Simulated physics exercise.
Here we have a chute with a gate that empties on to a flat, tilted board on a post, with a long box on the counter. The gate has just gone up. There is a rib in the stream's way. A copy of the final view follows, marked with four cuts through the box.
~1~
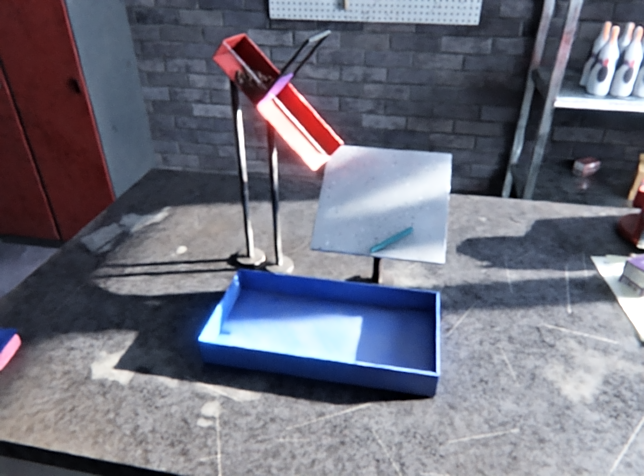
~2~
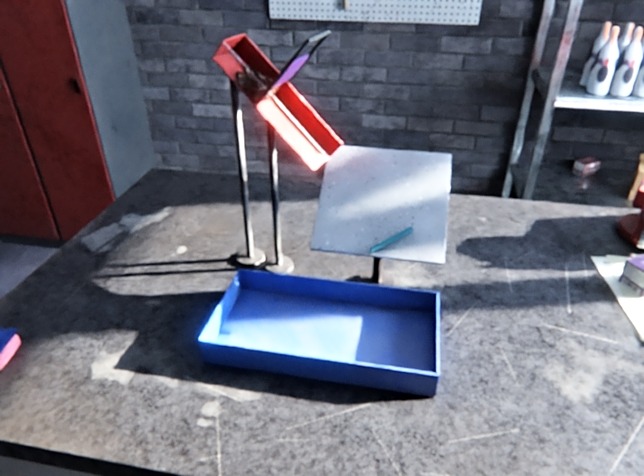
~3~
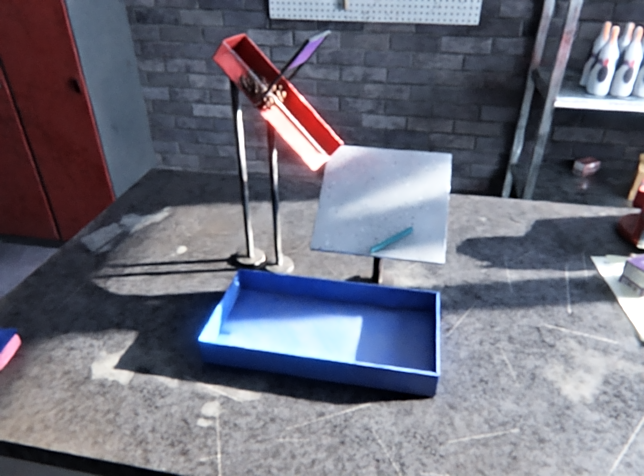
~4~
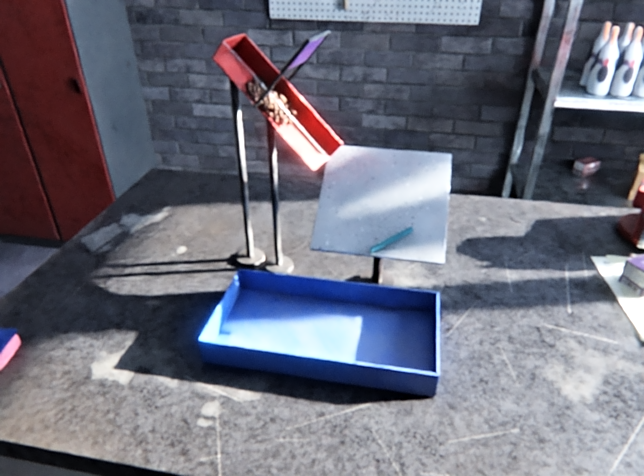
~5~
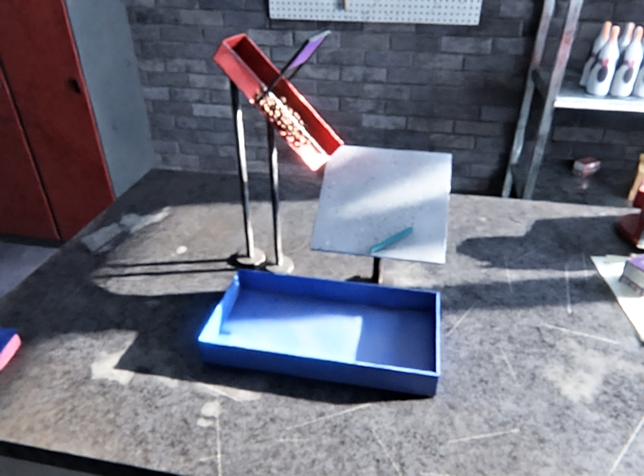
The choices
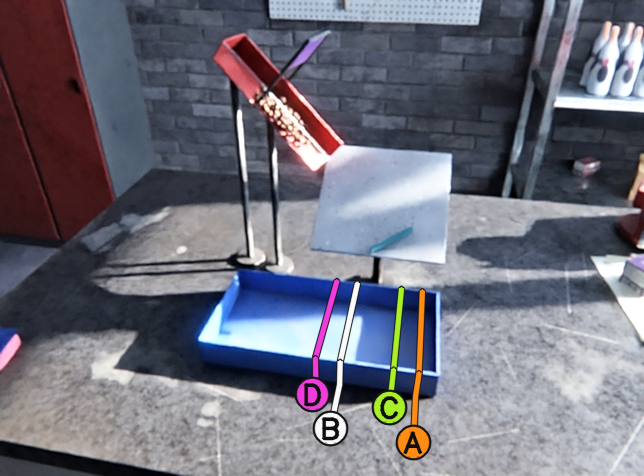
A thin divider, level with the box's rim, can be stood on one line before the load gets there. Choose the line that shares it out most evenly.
B.
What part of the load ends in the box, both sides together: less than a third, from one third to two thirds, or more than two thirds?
More than two thirds.
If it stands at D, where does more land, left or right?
Right.
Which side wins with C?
Left.
On the marked copy, line A crosses the front rim at (419, 372); line B crosses the front rim at (340, 360); line C crosses the front rim at (393, 368); line D crosses the front rim at (315, 357).
For line A, of what is caught, all but a few on the left of the divider, only a few on the right.
For line B, of what is caught, close to half on the left of the divider, close to half on the right.
For line C, of what is caught, all but a few on the left of the divider, only a few on the right.
For line D, of what is caught, only a few on the left of the divider, all but a few on the right.
